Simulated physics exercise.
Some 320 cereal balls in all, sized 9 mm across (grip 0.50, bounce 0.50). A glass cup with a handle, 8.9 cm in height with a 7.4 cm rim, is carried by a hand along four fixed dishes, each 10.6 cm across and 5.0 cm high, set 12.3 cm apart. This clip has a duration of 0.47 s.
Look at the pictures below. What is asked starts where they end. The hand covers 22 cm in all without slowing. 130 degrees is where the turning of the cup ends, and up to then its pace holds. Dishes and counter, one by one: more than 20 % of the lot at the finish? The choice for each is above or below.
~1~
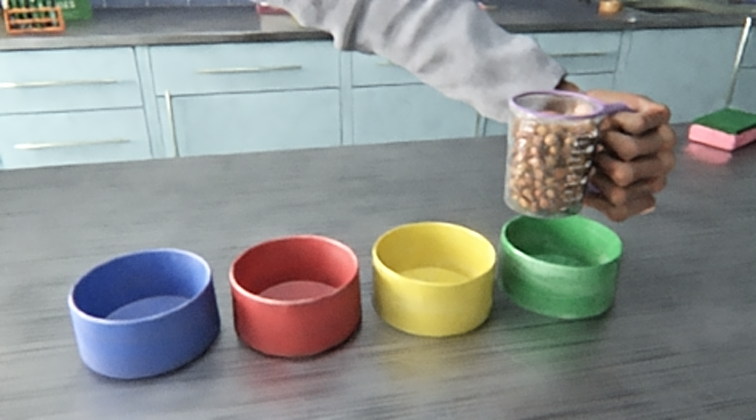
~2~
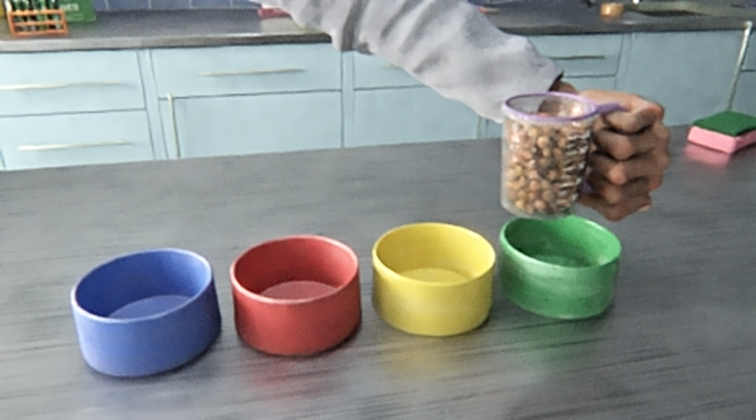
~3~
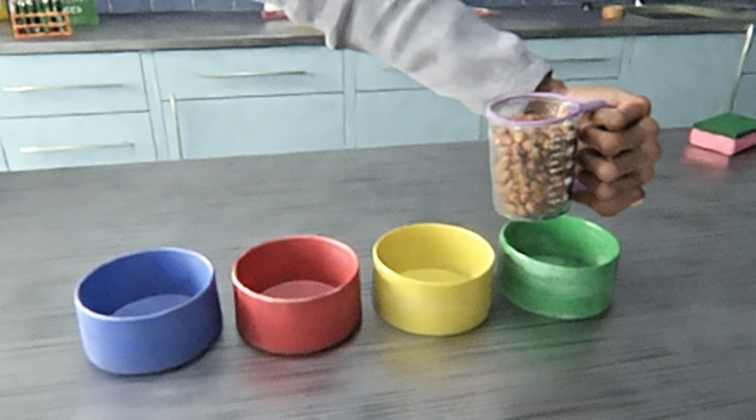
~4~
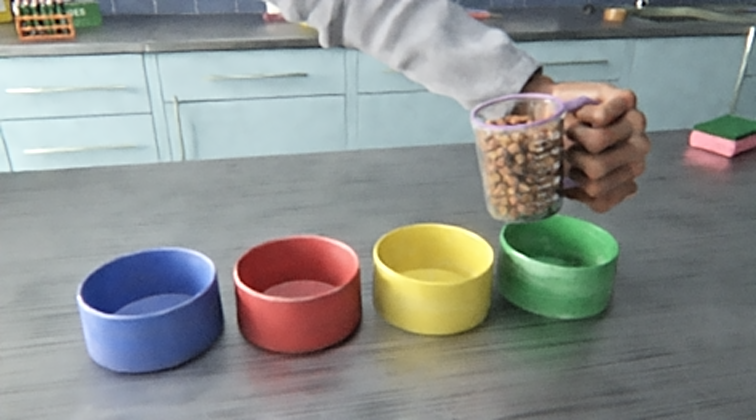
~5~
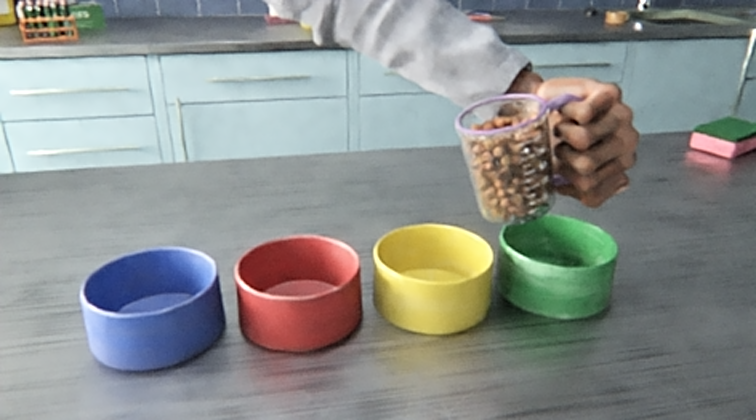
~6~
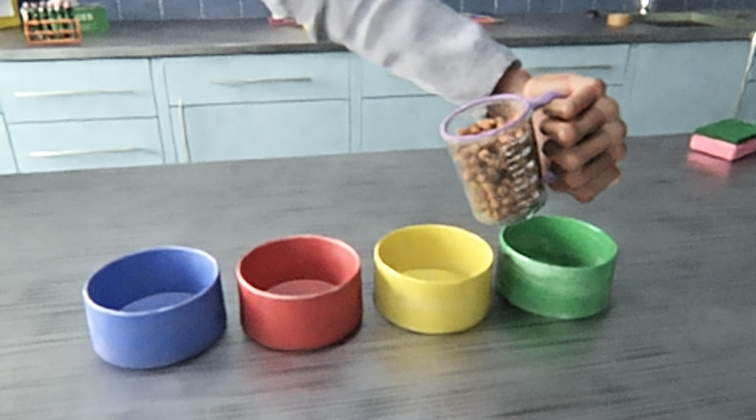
Red - above it, blue - below it, green - below it, yellow - below it, counter - above it.
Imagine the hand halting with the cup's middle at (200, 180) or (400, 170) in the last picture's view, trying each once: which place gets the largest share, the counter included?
Blue, then red.
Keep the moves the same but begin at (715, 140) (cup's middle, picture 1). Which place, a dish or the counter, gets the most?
Yellow.
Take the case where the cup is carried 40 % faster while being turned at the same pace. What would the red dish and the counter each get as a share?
Red: 50; counter: 40.
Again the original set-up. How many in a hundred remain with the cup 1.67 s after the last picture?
It comes to about 70 percent.
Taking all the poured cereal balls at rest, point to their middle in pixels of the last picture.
In the last view, approximately (260, 307).
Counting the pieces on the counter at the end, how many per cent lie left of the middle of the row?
The answer is some 100 per cent.
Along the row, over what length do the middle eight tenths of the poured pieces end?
I'd estimate close to 12 cm.
Then, 1.00 s after the last picture, tilt 71 degrees; cup holds 100 %.
Then, 1.67 s after the last picture, tilt 105 degrees; cup holds 70 %, red 10 %, blue 5 %.
Then, 2.36 s after the last picture, tilt 130 degrees; cup holds 0 %, red 55 %, blue 10 %.
In the end, red 55 %, blue 10 %, green 0 %, yellow 0 %, counter 30 %.
